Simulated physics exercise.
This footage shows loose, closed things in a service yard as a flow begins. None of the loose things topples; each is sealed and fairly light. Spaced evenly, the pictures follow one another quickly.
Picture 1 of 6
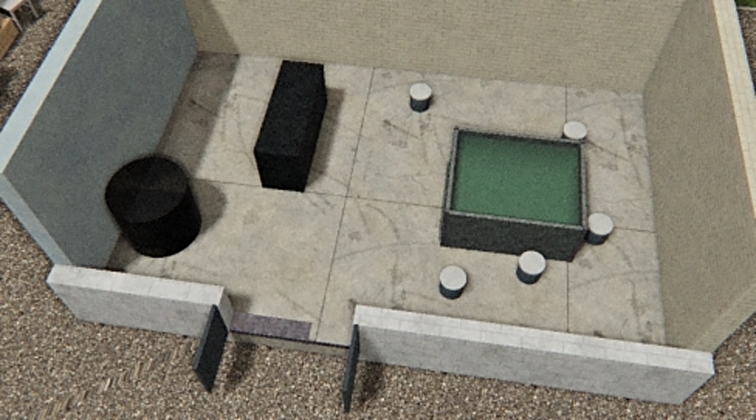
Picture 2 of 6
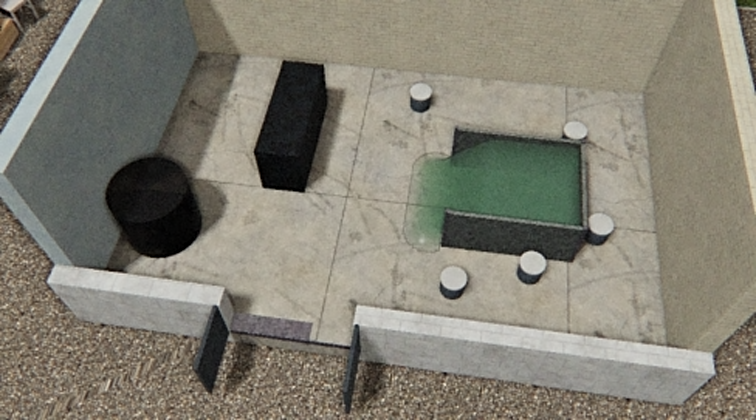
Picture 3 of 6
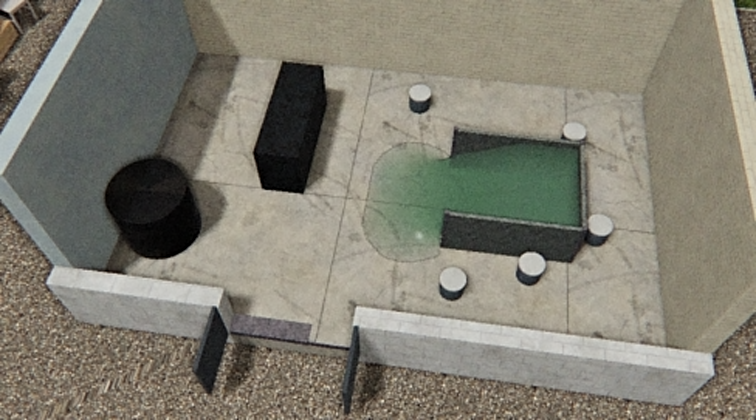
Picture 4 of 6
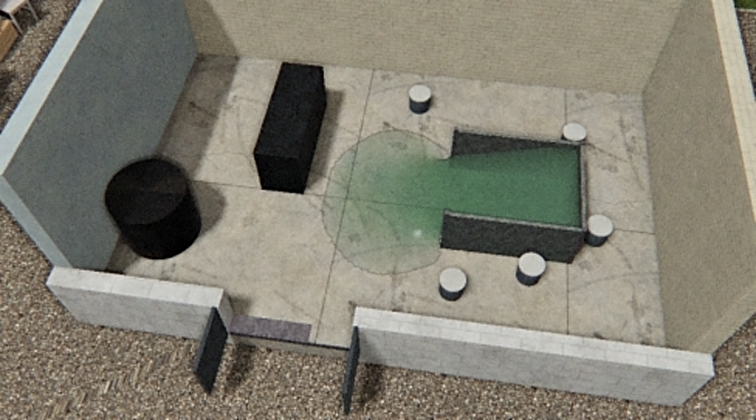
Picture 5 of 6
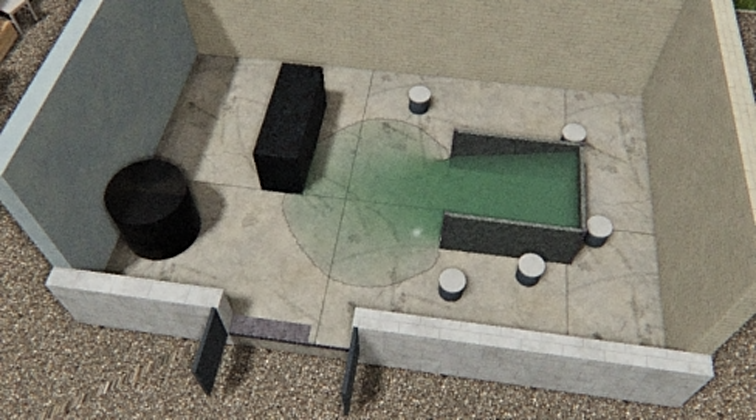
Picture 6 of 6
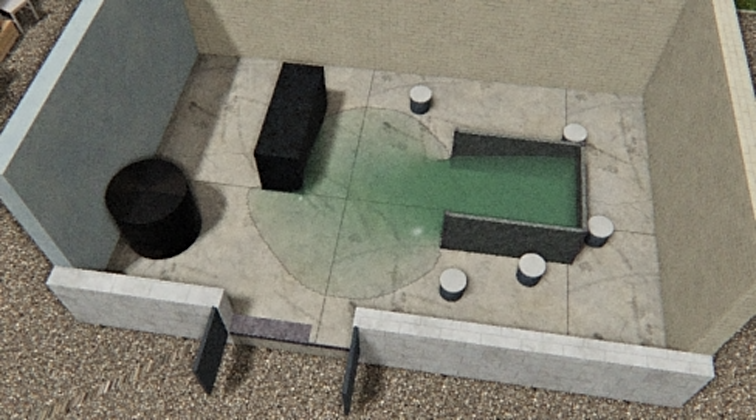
A walled yard with a pale slab floor and gravel outside is seen from high above, a gap with two dark gates at the front. A black cylinder and a tall black block stand at left, and five small white-topped pails surround a dark-walled tank of green liquid at right. The tank's left side opens and green liquid spreads leftward in a thinning, rounded sheet, reaching the block, while the pails and camera stay still.
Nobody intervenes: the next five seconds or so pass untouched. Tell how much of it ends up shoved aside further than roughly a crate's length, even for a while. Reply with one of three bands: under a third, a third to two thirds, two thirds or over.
Under a third.
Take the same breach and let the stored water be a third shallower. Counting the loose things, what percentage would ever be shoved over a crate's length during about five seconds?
By my count, 0 %.
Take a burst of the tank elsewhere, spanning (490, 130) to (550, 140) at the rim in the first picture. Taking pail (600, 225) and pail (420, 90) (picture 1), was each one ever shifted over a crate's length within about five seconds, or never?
Going one by one, the first made the full stretch and the second made the full stretch.
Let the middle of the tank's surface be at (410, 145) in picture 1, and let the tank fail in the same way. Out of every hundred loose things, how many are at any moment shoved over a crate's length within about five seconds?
It works out near 0 %.
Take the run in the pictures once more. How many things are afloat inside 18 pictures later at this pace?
It adds up to 0.
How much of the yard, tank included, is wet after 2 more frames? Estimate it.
It comes to some 35 in a hundred.
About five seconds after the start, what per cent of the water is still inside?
By my count, 90 per cent.
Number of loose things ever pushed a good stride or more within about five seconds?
Total: 0.
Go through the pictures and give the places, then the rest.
A pail at (453, 278), on the bottom; a pail at (421, 91), on the bottom; 0 of 5 have shifted, in the first frame.
A pail at (454, 278) rests on the ground; a pail at (421, 91), on the bottom; 0 of 5 have shifted, in the second frame.
A pail at (453, 279), on the bottom; a pail at (420, 92) rests on the ground; 0 of 5 have shifted, in the third frame.
A pail at (453, 279), on the bottom; a pail at (420, 93), on the bottom; 0 of 5 have shifted, in the fourth frame.
A pail at (453, 280) rests on the ground; a pail at (420, 94), on the bottom; 0 of 5 have shifted, in the fifth frame.
A pail at (453, 280), on the bottom; a pail at (421, 93) rests on the ground; 0 of 5 have shifted, in the sixth frame.
A moment on, 0 of 5 are well off their spots; 0 afloat.
Next, 0 of 5 are well off their spots; 0 afloat.
Later, 0 of 5 are well off their spots; 0 afloat.
In the end, 0 of 5 are well off their spots, and 0 have been at some point; 0 afloat.
